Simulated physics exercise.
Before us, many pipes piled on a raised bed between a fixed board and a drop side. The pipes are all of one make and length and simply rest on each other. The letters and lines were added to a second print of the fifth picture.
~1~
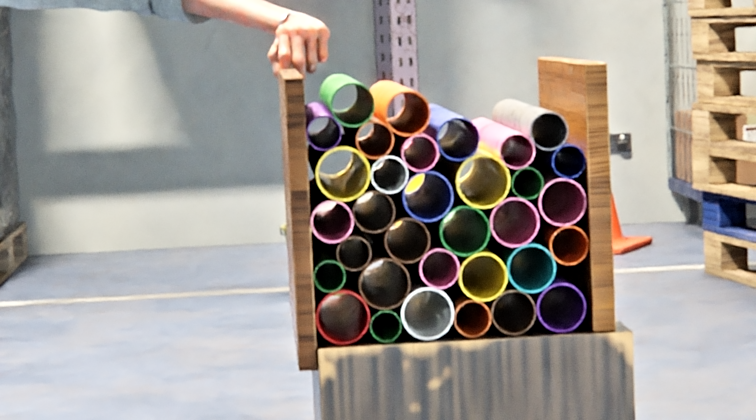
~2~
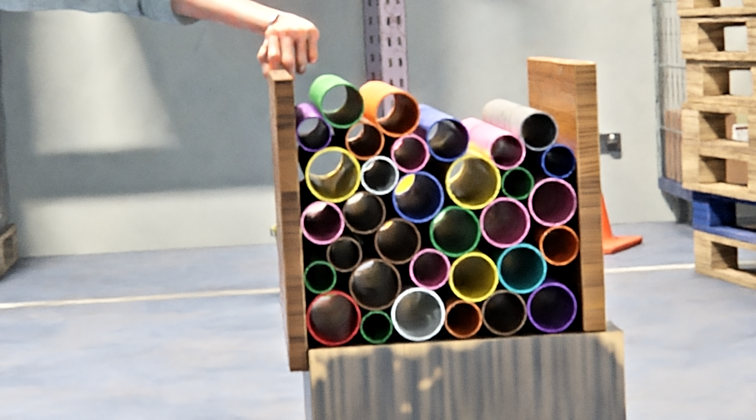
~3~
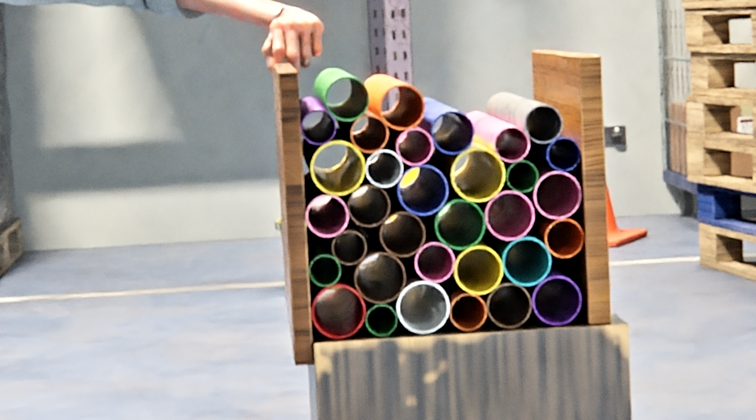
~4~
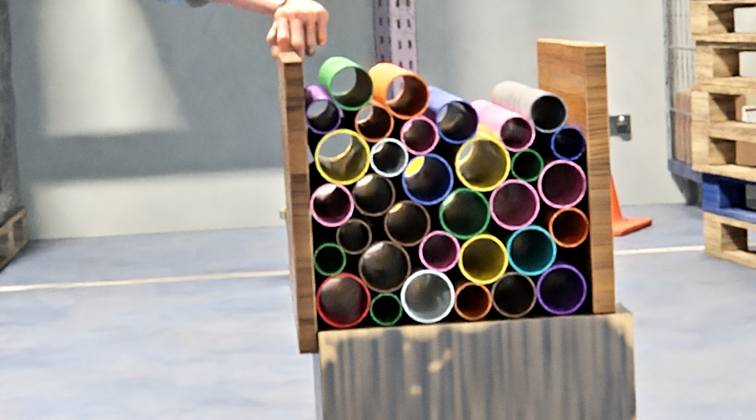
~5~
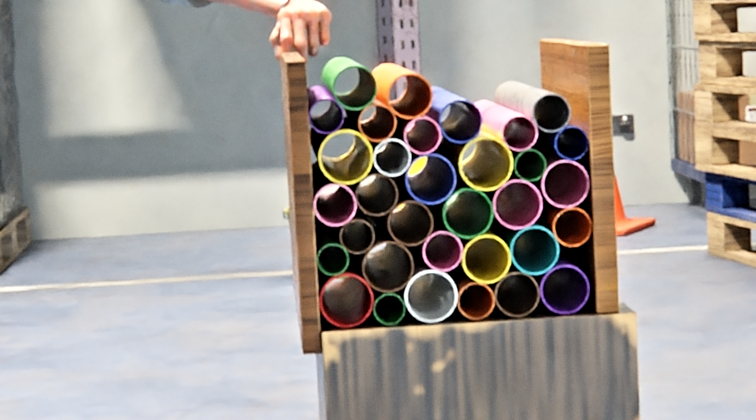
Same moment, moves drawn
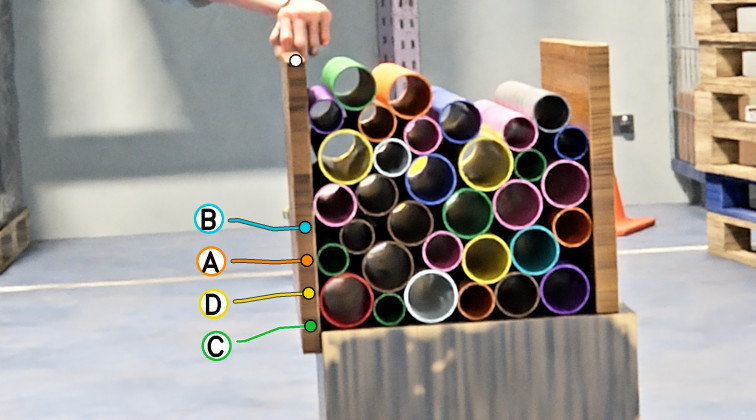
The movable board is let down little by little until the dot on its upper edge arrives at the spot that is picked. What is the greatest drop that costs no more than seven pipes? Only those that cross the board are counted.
It can be let down to A.
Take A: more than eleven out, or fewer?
Fewer than eleven.
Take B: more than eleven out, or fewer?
Fewer than eleven.
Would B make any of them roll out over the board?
Yes, at B.
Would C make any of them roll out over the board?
Yes.
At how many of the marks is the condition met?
Two of them.
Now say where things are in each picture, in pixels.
The first frame shows a yellow pipe (483, 181); a green pipe (353, 105).
The second frame shows a green pipe (342, 105); side board (287, 207).
The third frame shows a red pipe (338, 312); a purple pipe (557, 300).
The fourth frame shows a pink pipe (439, 251); a brown pipe (374, 194).
The fifth frame shows a yellow pipe (486, 163); a green pipe (355, 88).
On the marked copy, A at (307, 260); B at (306, 228); C at (311, 326); D at (309, 293); the white dot at (296, 60).
Following A. Soon after the start, top of the board (310, 146).
Later, top of the board (316, 243).
In the end, top of the board (316, 259), six out over the board.
As for the rest, B two out over the board; C more than seven out over the board; D more than seven out over the board.
